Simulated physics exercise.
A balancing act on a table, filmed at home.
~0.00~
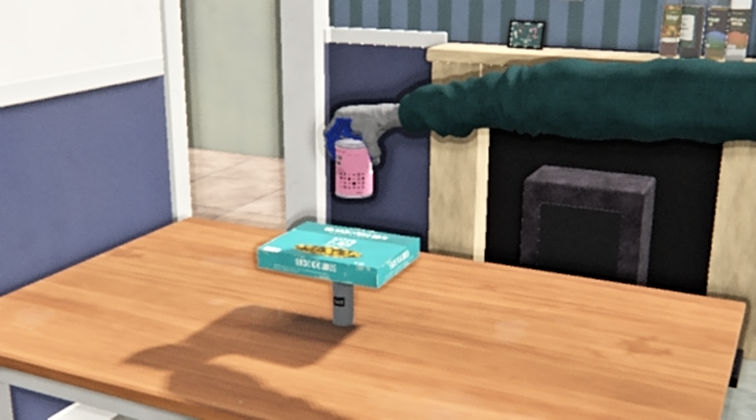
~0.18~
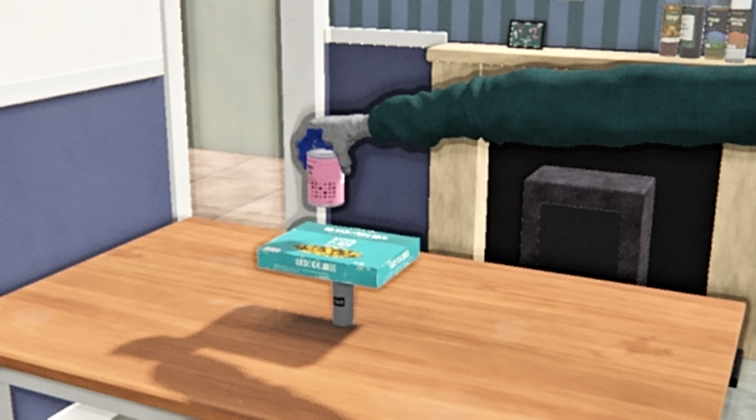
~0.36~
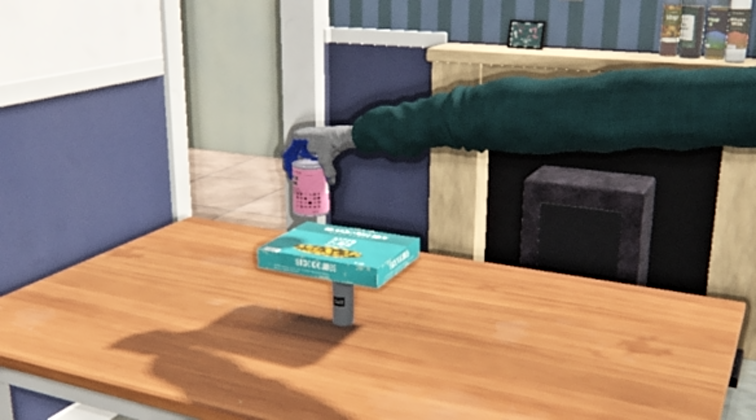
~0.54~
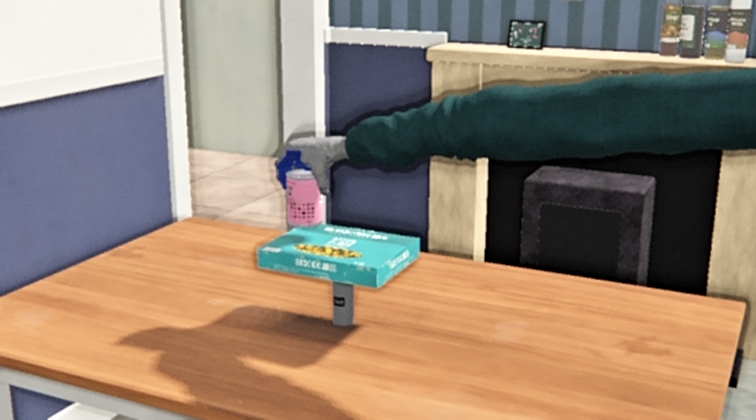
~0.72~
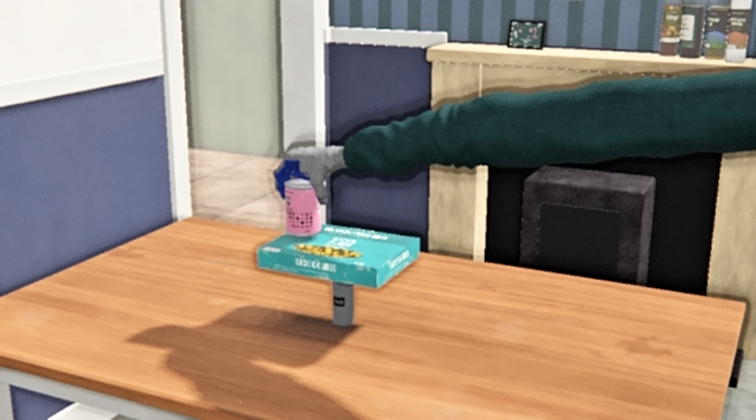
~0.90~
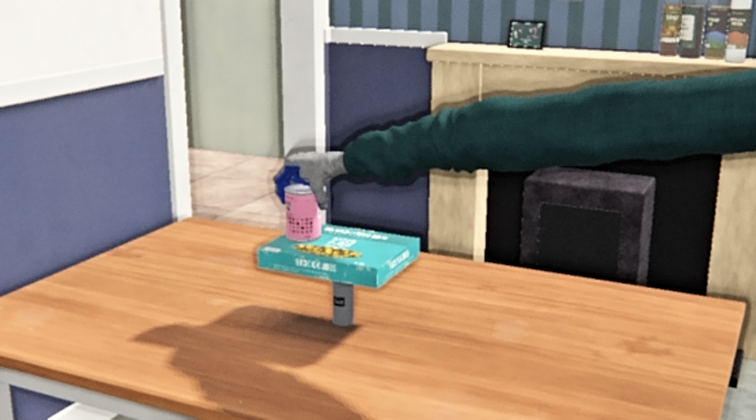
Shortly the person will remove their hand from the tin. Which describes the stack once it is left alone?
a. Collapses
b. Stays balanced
Option a: Collapses.
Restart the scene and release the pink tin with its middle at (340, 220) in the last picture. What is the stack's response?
Outcome: Stable.
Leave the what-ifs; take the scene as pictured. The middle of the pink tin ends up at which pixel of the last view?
It finishes at about (236, 297).
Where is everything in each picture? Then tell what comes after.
The first frame shows coming down; pink tin (354, 168); turquoise packet (340, 252).
The second frame shows coming down; pink tin (325, 178); turquoise packet (340, 252).
The third frame shows coming down; pink tin (311, 188); turquoise packet (340, 252).
The fourth frame shows coming down; pink tin (305, 198); turquoise packet (340, 252).
The fifth frame shows coming down; pink tin (303, 208); turquoise packet (340, 252).
The sixth frame shows in place under the hand; pink tin (303, 213); turquoise packet (340, 252).
After 1.30 s, pink tin now fallen; turquoise packet tipped 68° from how it was.
After 1.50 s, turquoise packet on its side.
After 2.00 s, turquoise packet now fallen.
At rest (2.5 s), fallen, pink tin and turquoise packet; grey shaker in place. Seen from the same camera at the end, pink tin near (236, 297). The stack gives way.
